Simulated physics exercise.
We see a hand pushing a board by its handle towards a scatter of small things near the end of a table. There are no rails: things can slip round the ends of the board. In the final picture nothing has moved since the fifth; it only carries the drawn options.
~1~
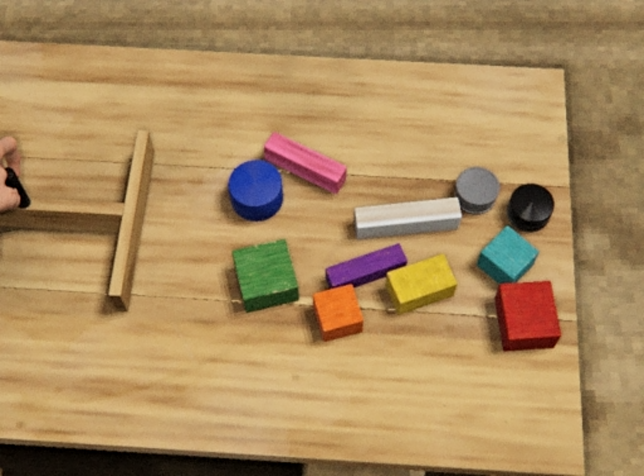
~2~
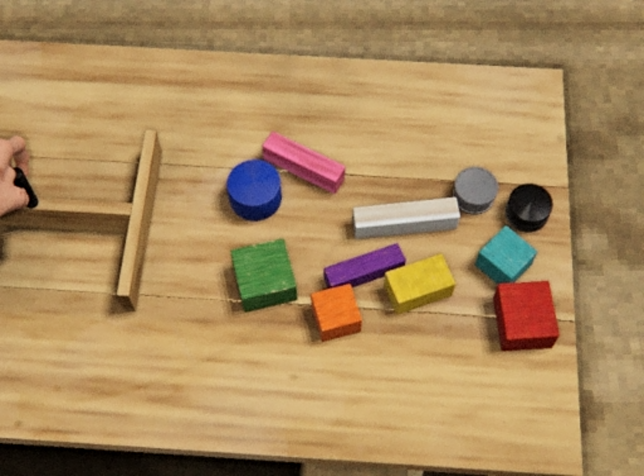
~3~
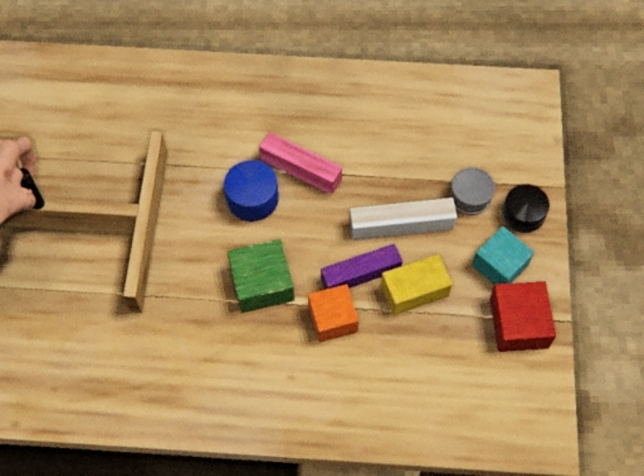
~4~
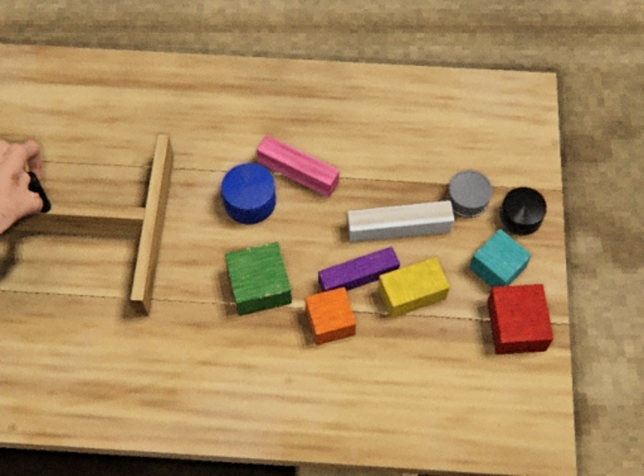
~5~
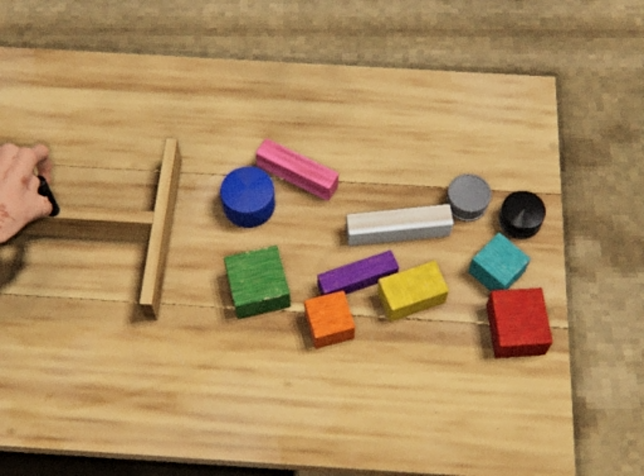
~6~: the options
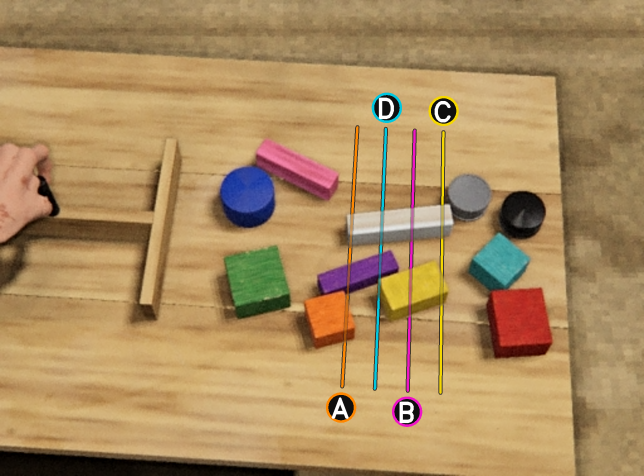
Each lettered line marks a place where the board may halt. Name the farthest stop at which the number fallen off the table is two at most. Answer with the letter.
C is the last line within the limit.
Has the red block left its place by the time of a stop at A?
No.
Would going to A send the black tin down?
By then, no.
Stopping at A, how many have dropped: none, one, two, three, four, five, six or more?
By then, none.
On the marked copy, A at (350, 248); B at (411, 252); C at (442, 254); D at (381, 250).
Following C. Soon after the start, board (260, 224); orange block (337, 320); pink stick (316, 174).
Later, board (361, 229); grey tin (475, 196); yellow block (455, 298).
In the end, board (441, 234); red block over the edge; black tin over the edge; two fallen.
As for the rest, A is within the limit but short; B is within the limit but short; D is within the limit but short.
